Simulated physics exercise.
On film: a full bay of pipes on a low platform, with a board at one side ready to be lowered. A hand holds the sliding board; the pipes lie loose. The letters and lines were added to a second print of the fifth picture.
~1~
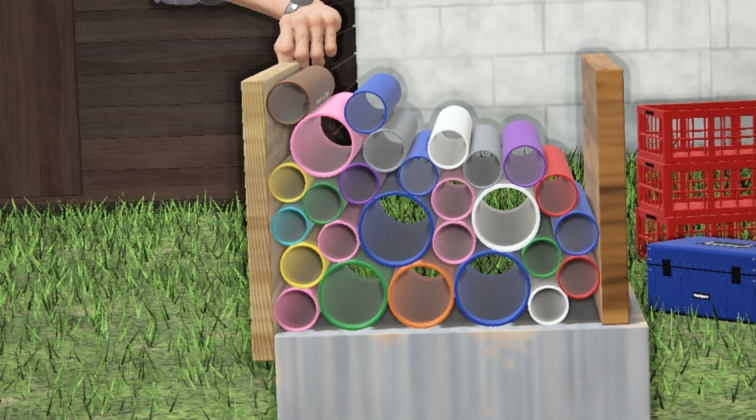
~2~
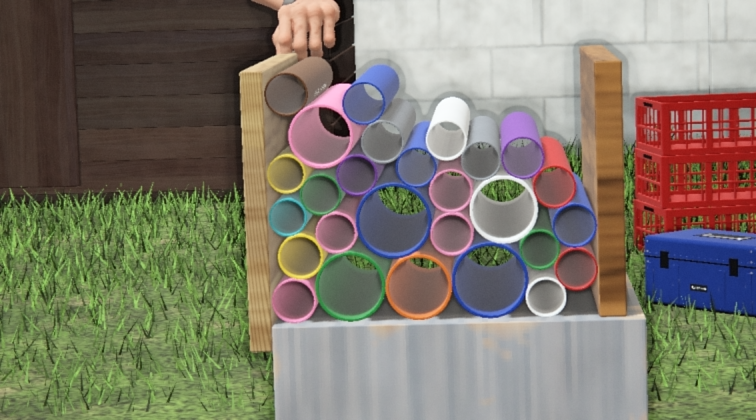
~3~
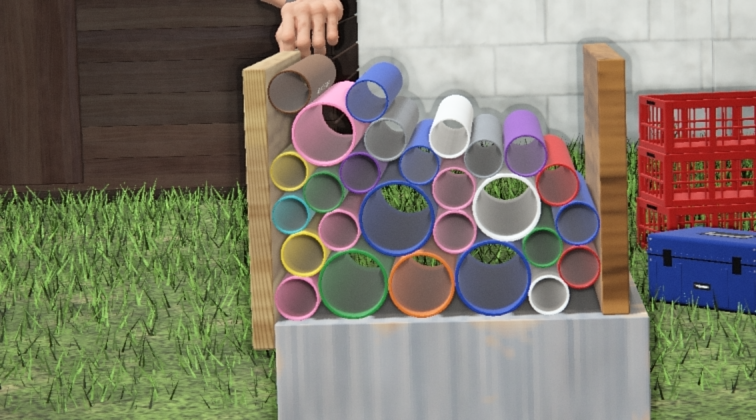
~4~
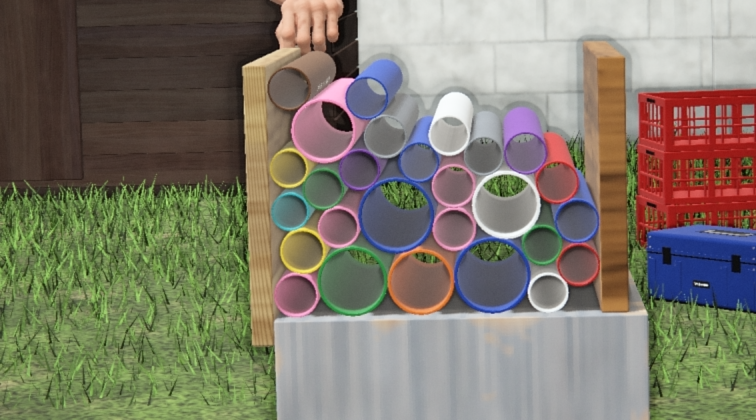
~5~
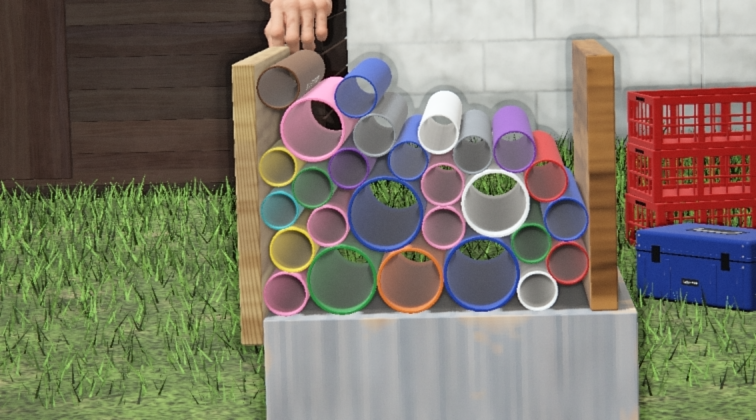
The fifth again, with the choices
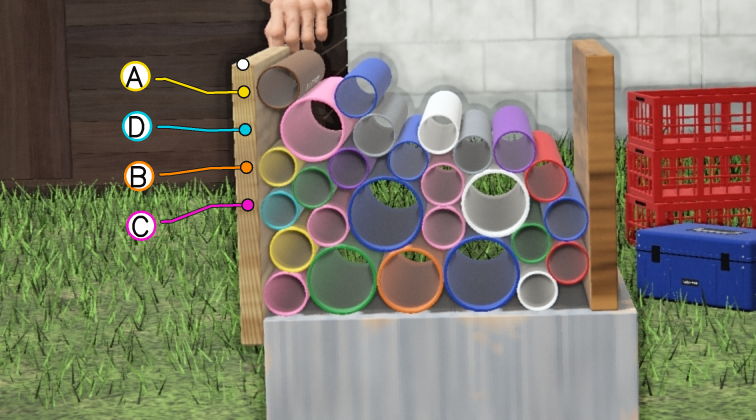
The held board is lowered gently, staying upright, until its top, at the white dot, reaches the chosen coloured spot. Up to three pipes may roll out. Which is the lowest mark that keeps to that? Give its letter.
No lower than B.
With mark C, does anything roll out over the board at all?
Yes, at C.
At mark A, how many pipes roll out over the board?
With A, none.
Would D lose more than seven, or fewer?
It loses fewer than seven.
On the copy, A at (244, 92); B at (246, 167); C at (248, 205); D at (245, 130); the white dot at (243, 64).
On B. First, top of the board (257, 118).
Then, top of the board (259, 166).
Finally, top of the board (259, 166), one out over the board.
By contrast, A none out over the board; C four out over the board; D none out over the board.
